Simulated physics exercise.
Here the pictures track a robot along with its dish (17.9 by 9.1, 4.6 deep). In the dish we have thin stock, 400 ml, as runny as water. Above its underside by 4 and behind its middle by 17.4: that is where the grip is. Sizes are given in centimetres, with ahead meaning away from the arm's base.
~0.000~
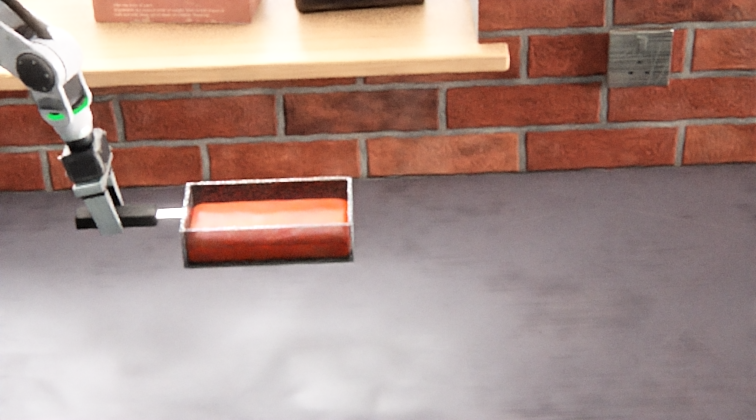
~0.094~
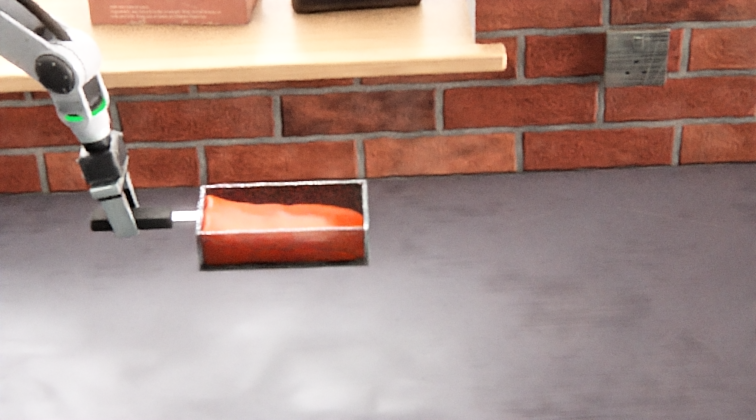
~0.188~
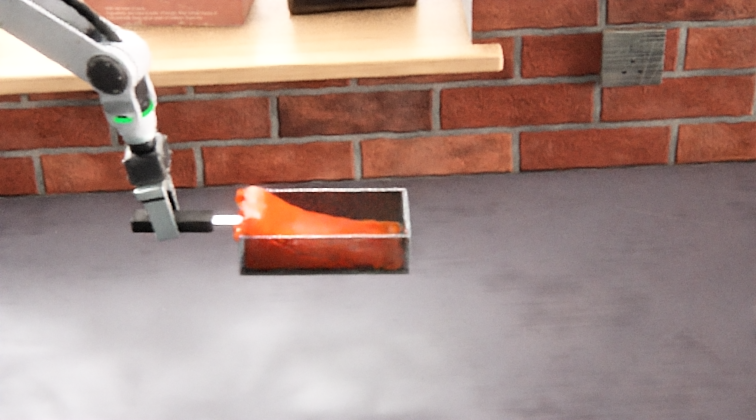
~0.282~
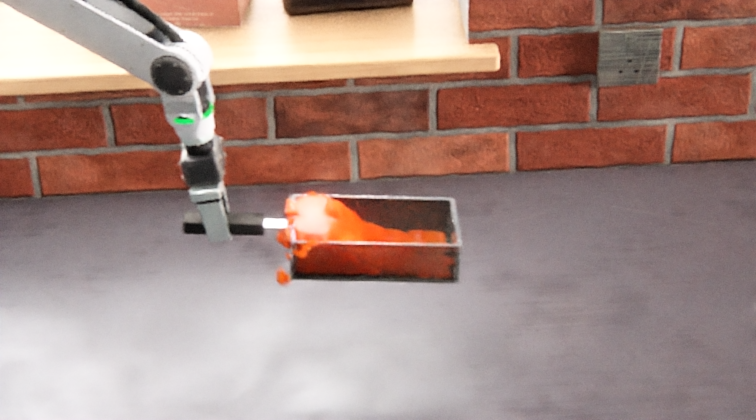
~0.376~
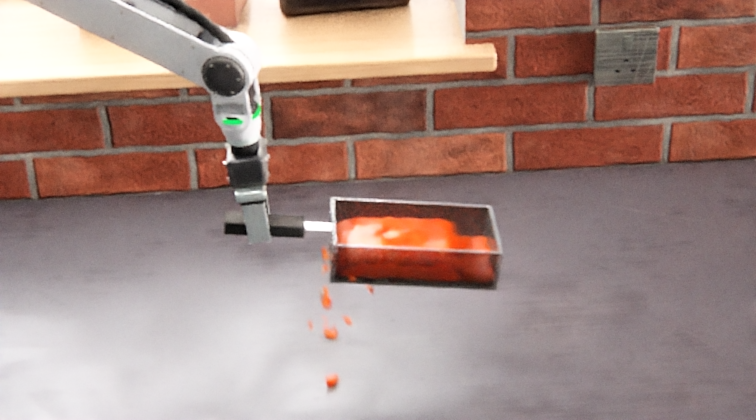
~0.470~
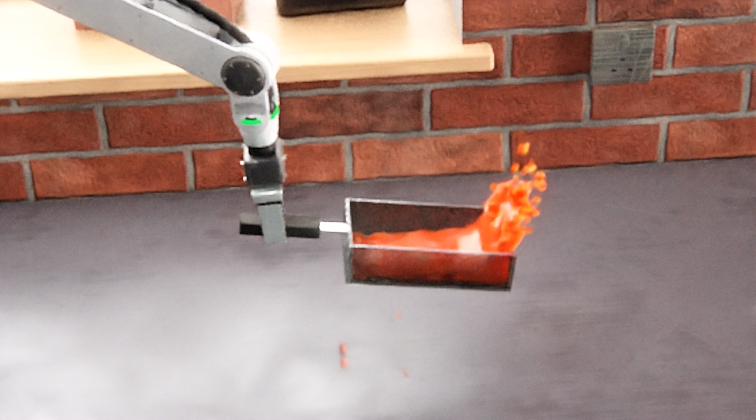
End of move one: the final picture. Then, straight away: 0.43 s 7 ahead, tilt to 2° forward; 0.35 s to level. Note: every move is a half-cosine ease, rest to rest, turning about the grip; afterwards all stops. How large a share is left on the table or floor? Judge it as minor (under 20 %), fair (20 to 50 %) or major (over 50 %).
Fair.
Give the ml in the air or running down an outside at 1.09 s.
Roughly 0 ml.
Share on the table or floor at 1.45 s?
About 30 percent.
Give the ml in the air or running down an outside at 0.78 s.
I'd say around 25 ml.
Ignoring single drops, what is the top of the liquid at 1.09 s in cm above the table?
It reaches up to about 18 cm above the table.
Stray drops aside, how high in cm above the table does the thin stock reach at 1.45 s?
Up to 18 cm.
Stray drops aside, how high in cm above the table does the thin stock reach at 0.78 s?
The top of the liquid sits around 20 cm above the table.
By 0.78 s, tilted 3° forward, liquid up to 36 above the table; 280 ml in the dish, 95 ml on the table or floor, 25 ml in the air or running down outside.
By 1.09 s, level, liquid up to 18 above the table; 275 ml in the dish, 120 ml on the table or floor.
By 1.45 s, level, liquid up to 18 above the table; 275 ml in the dish, 120 ml on the table or floor.
By 2.25 s, level, liquid up to 18 above the table; 275 ml in the dish, 120 ml on the table or floor.
Final state, 275 ml in the dish, 120 ml on the table or floor. That is 30 % on the table or floor.
